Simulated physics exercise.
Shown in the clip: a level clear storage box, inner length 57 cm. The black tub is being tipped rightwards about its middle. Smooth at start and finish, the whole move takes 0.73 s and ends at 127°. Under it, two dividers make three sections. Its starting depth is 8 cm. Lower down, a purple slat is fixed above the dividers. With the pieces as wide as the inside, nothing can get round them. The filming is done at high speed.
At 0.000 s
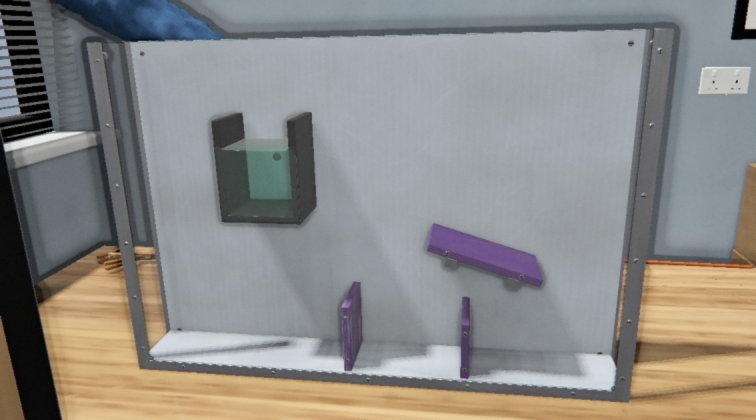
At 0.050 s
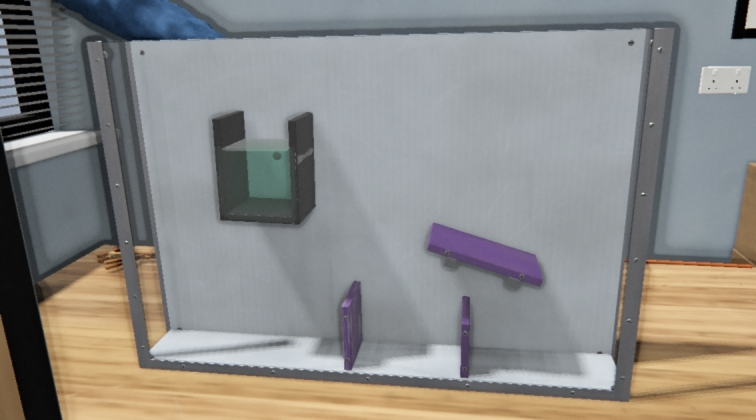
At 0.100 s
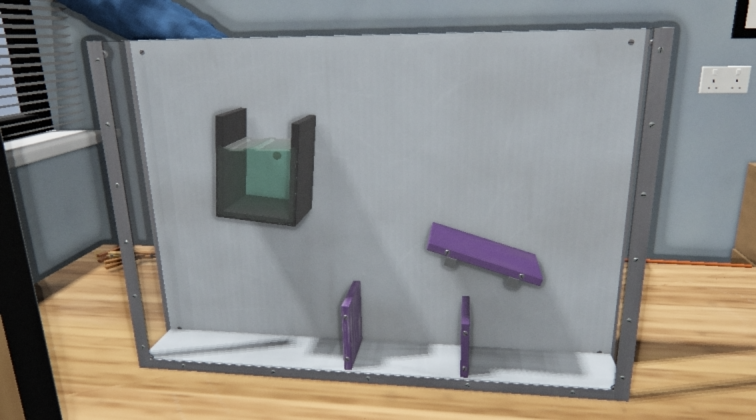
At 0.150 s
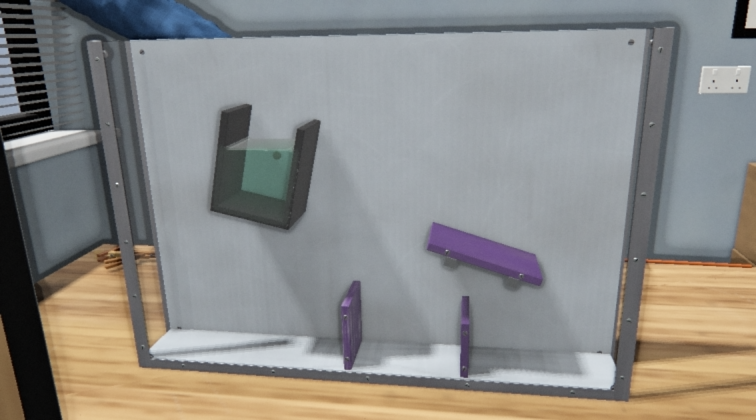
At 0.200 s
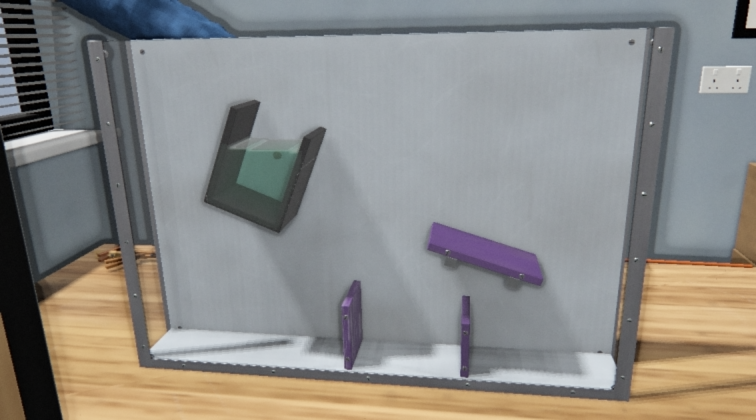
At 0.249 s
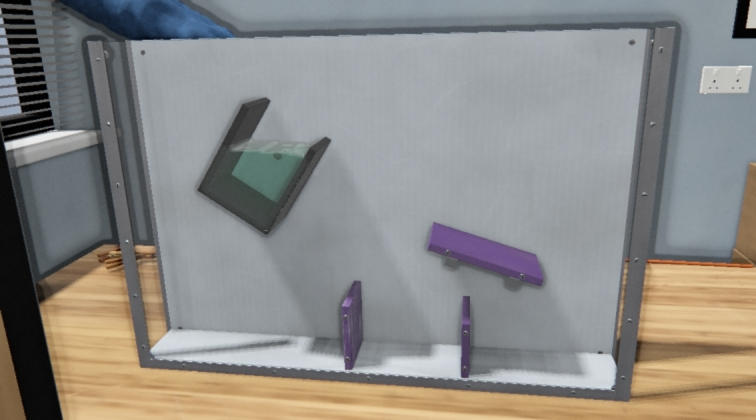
A black tub of greenish liquid, upright at first, tilts steadily to the right above a clear box with two purple dividers and a sloping purple board, while the liquid inside shifts toward the tub's lower right side.
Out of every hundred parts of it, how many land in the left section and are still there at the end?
Roughly 35 out of 100.
Then, 0.44 s in, hardly anything has reached the bottom yet.
Then, 0.68 s in, 55 per cent is down, the largest part in the middle section.
Then, 0.99 s in, 98 per cent is down, the largest part in the middle section.
Finally, the split from left to right is 37, 58 and 5 per cent.
